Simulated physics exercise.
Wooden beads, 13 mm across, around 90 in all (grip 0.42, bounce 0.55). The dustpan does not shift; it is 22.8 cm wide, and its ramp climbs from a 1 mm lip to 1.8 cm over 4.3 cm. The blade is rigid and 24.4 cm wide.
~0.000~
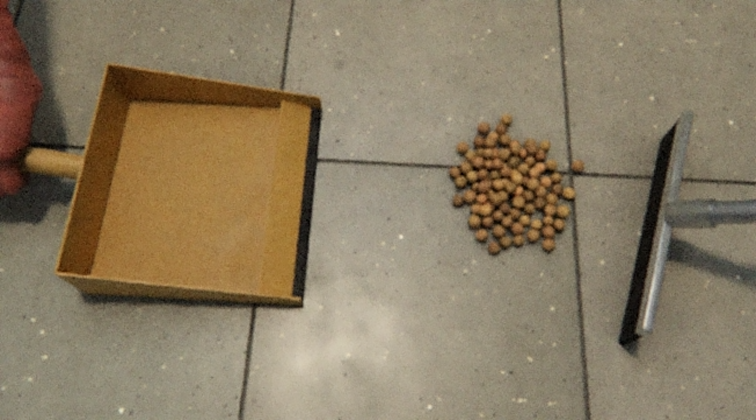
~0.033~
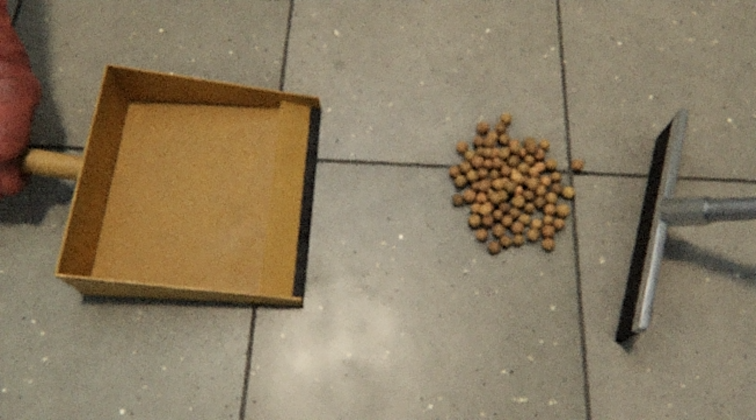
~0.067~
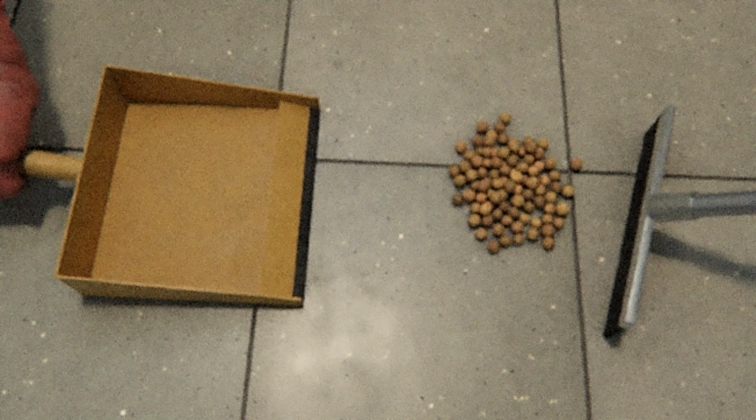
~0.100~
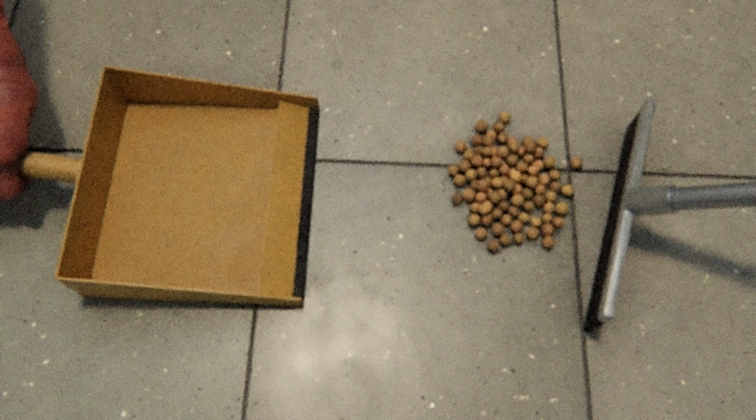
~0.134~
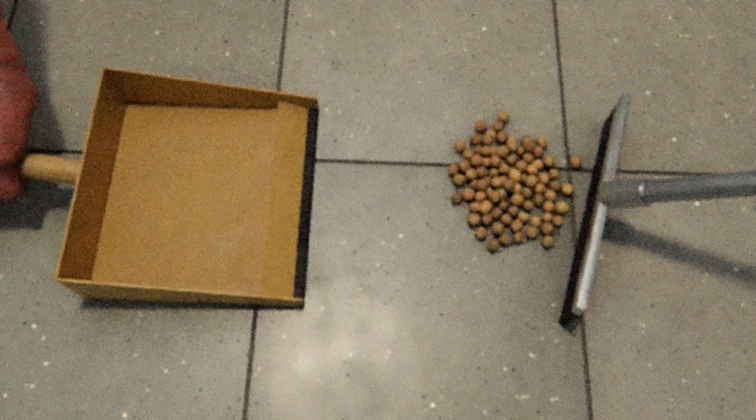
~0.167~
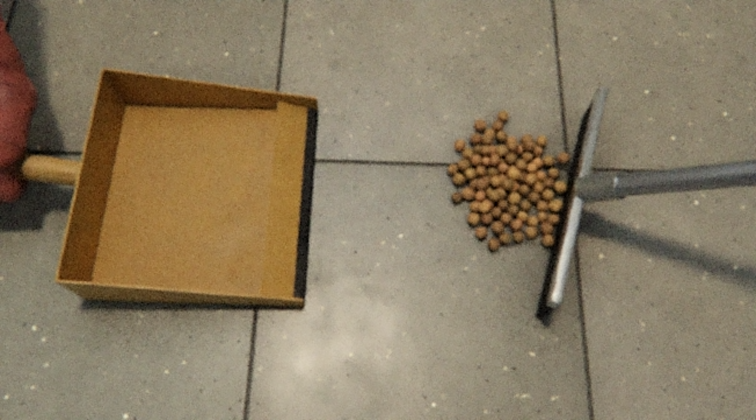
A hand holds a tan dustpan while a squeegee-like blade slides left and touches the wooden beads.
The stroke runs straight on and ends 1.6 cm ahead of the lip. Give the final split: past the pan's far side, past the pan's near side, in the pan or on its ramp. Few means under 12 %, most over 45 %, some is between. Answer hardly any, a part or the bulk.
Past the pan's far side: A part; past the pan's near side: Hardly any; in the pan or on its ramp: A part.
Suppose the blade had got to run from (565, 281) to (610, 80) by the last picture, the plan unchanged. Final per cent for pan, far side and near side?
Pan 15, far 50, near 0.
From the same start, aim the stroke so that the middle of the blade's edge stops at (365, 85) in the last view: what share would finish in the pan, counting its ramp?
Some 15 per cent.
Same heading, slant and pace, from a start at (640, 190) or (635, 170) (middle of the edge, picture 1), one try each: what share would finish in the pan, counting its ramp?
About 15 and 15 per cent.
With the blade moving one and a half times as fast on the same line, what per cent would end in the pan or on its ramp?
It would be near 30 per cent.
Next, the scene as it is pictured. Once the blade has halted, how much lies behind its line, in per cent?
About 5 per cent.
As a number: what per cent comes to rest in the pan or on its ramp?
Some 20 per cent.
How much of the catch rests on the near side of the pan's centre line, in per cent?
Some 10 per cent.
After 0.33 s, middle of the blade 16 cm from the lip; 0 % over the lip, far side 15 %, near side 0 %.
After 0.44 s, middle of the blade 8 cm from the lip; 0 % over the lip, far side 25 %, near side 0 %.
After 0.68 s, middle of the blade 5 cm from the lip; 35 % over the lip, far side 35 %, near side 0 %.
By 1.5 s all is still; far side 35 %, near side 0 %, pan 20 %, in front of the lip or behind the blade 45 %.
